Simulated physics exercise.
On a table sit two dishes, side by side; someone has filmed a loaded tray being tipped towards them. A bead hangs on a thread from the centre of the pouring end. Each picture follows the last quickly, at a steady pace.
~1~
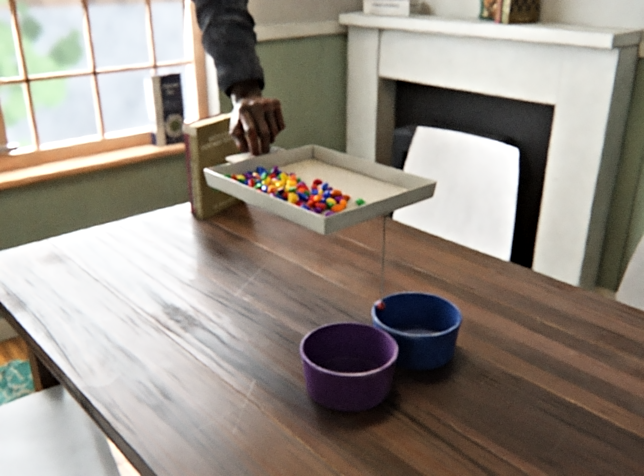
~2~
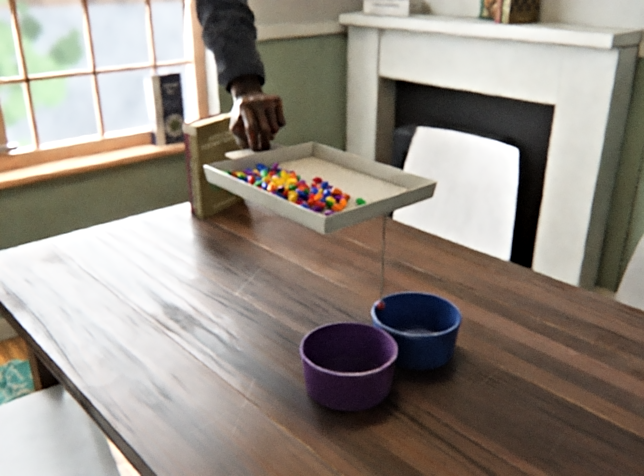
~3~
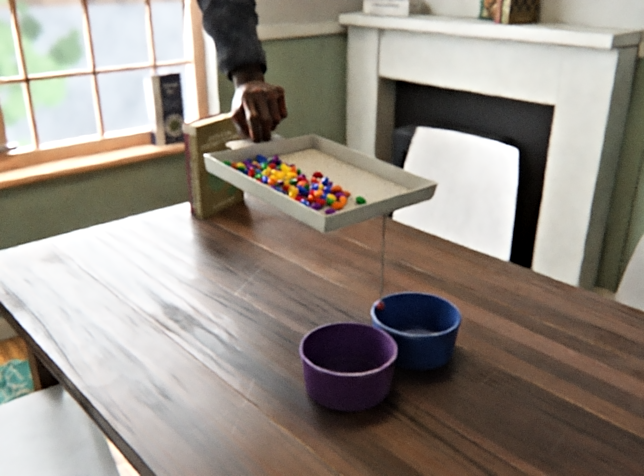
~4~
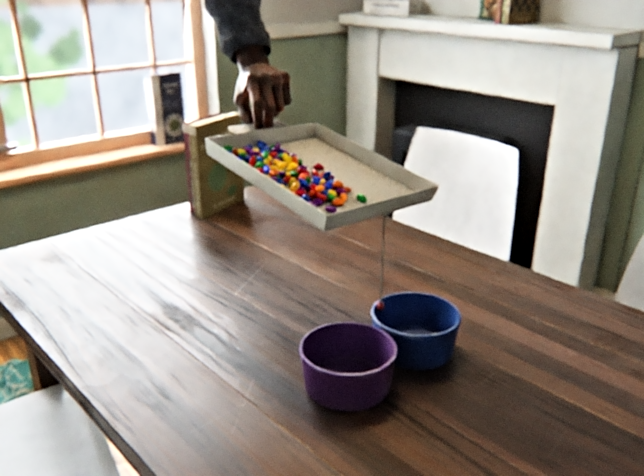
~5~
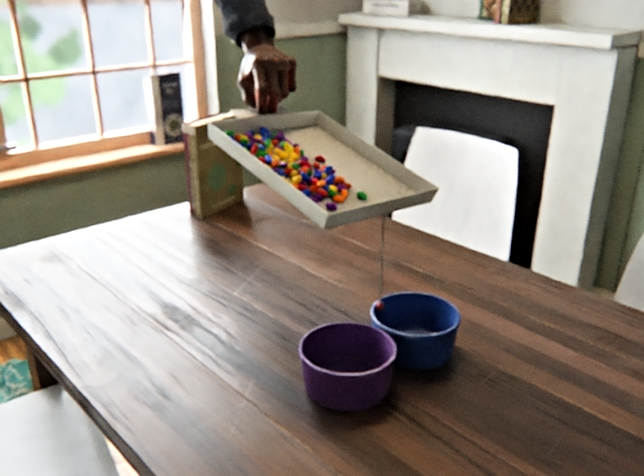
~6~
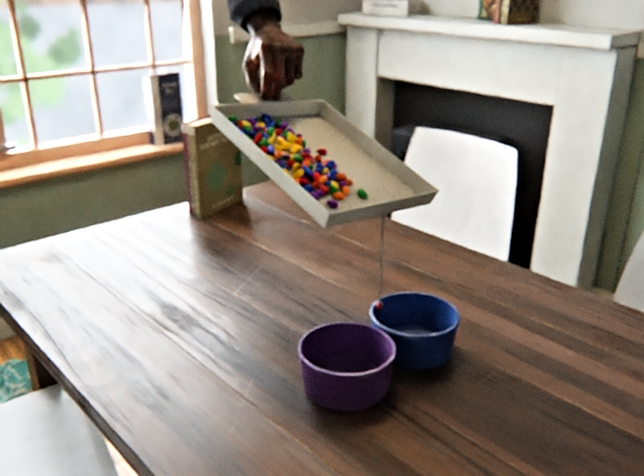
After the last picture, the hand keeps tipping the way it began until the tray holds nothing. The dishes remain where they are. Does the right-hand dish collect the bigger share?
Looks to me like the dish on the right ends up with more.
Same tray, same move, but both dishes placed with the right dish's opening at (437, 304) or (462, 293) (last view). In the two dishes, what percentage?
Estimate: 80 % first, 70 % second.
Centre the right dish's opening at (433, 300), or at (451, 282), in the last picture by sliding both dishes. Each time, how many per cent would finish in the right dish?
Trial 1: 50 percent; trial 2: 10 percent.
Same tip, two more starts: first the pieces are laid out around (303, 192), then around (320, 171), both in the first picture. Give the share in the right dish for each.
It's 50 percent the first time and 70 percent the second.
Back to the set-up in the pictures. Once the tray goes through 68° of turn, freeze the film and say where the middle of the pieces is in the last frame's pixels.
I'd mark it close to (397, 197).
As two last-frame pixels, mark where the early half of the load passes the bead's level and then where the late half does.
(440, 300) first, (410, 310) later.
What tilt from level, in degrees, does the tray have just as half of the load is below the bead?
115° or so.
Just after the last frame, tray tipped steeply; almost all on the tray; about a tenth in the air.
A moment on, tray tipped past a quarter turn; roughly half on the tray; just a few in the left dish; about a tenth in the right dish; roughly a quarter outside both; roughly a quarter in the air.
Further on, tray tipped past a quarter turn; just a few in the left dish; roughly half in the right dish; roughly half outside both.
When it is over, tray tipped past a quarter turn; just a few in the left dish; roughly half in the right dish; roughly half outside both.
